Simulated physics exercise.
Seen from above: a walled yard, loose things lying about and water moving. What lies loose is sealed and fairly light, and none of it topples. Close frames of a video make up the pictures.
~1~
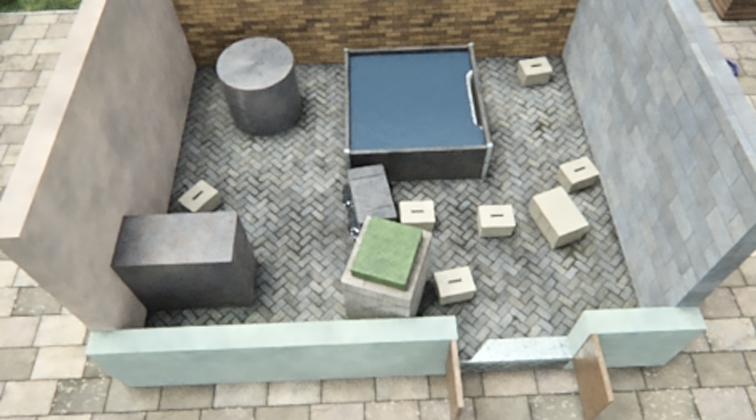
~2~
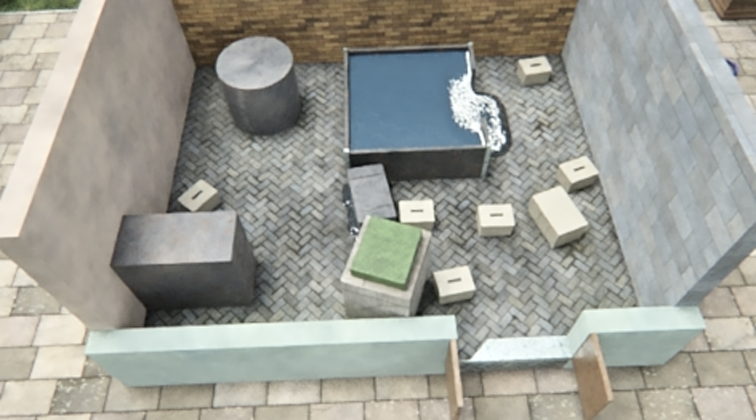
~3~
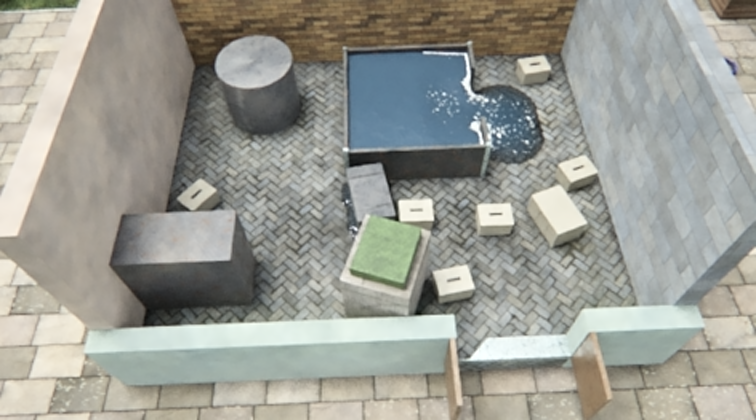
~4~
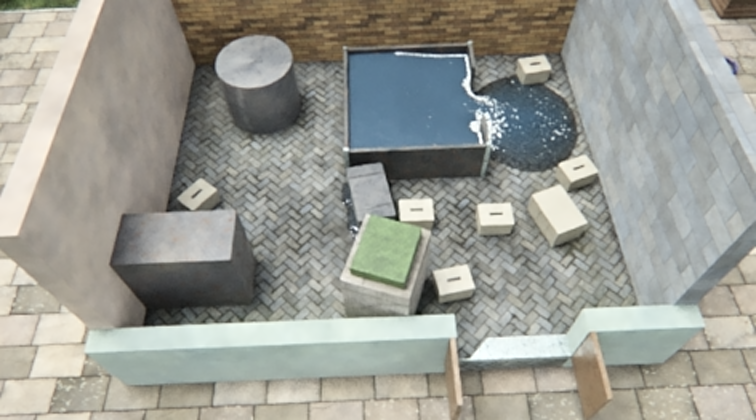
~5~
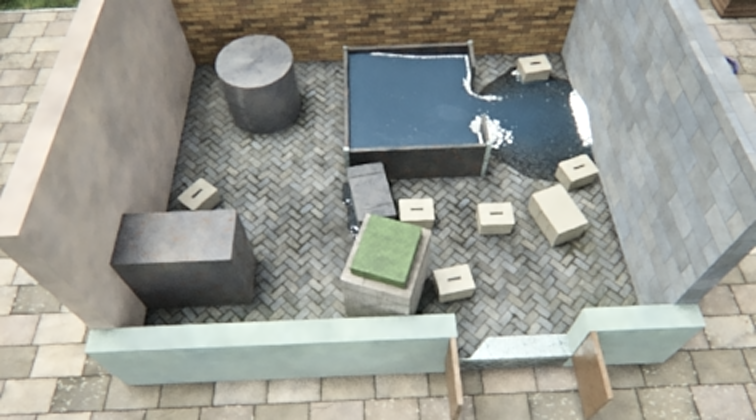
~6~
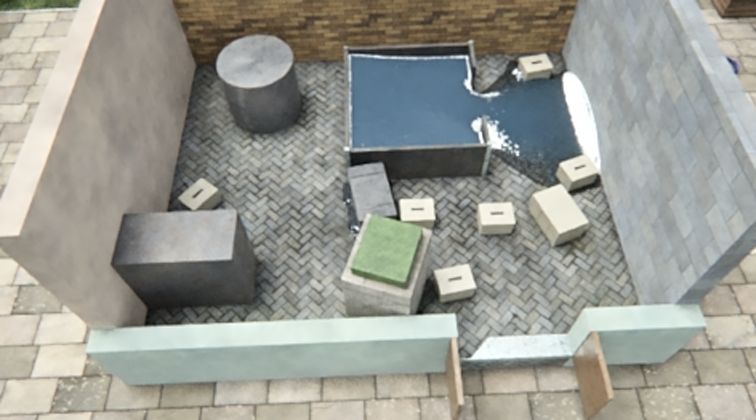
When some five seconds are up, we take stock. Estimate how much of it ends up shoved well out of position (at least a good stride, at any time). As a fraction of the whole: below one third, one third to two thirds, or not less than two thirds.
Within the middle band.
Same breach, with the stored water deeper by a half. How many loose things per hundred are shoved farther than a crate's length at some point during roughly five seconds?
About 90 in every hundred loose things.
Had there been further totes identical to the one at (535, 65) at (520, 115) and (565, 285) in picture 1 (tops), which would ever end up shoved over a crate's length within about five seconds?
Outcome per entry: Gets dislodged / gets dislodged.
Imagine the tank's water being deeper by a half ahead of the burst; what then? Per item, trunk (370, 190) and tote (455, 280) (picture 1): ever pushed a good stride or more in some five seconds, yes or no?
Here's the rundown: Came up short, then made it that far.
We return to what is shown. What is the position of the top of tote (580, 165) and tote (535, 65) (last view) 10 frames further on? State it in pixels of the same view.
Approximately (624, 301) for one and (487, 65) for the other.
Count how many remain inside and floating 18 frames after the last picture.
The total here is 2.
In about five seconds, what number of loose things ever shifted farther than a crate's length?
4.
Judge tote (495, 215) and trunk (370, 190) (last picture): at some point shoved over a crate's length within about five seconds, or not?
Note - item one not the full distance, item two not the full distance.
A moment on, 0 of 8 are well off their spots; 0 afloat.
Next, 2 of 8 are well off their spots; 2 afloat.
Later, 2 of 8 are well off their spots; 2 afloat.
In the end, 3 of 8 are well off their spots, and 4 have been at some point; 2 afloat.
